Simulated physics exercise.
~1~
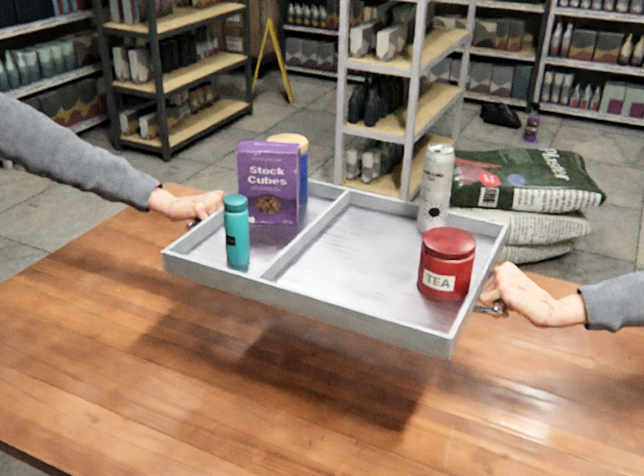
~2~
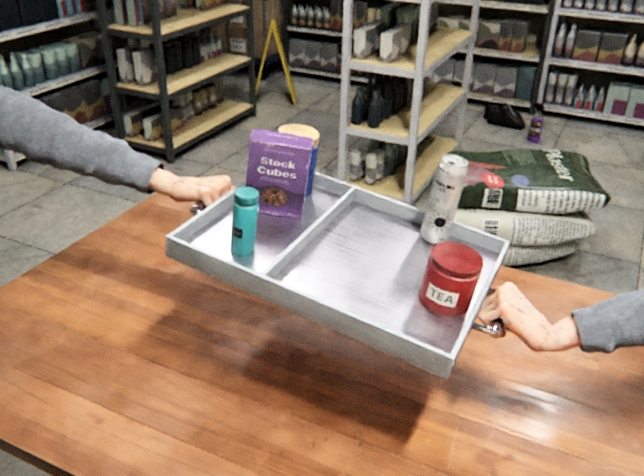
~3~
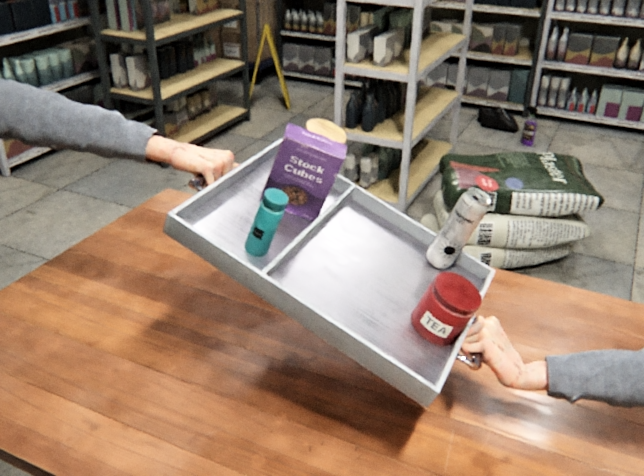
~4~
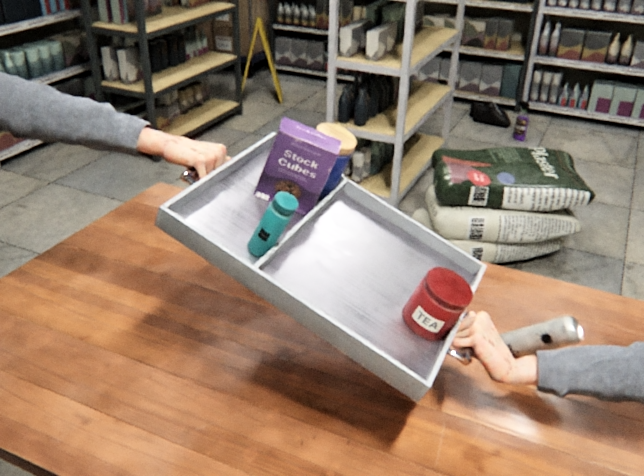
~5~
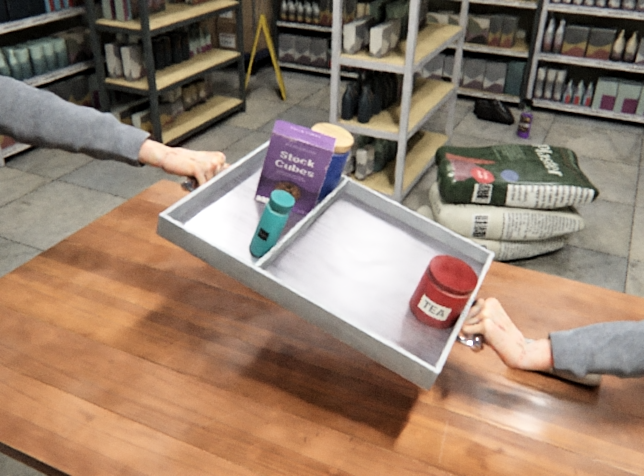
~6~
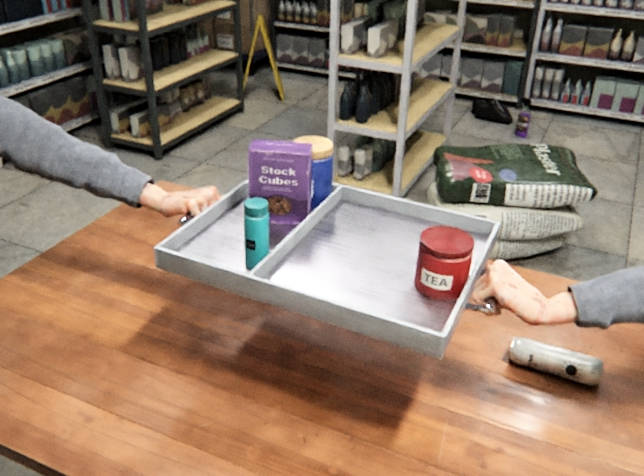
The footage shows two hands tilting a divided tray of containers down to the right above a wooden table, sending the white can over the edge, then levelling it, leaving the can lying on the table while the red tea jar, purple packet, turquoise shaker and blue jar remain aboard.
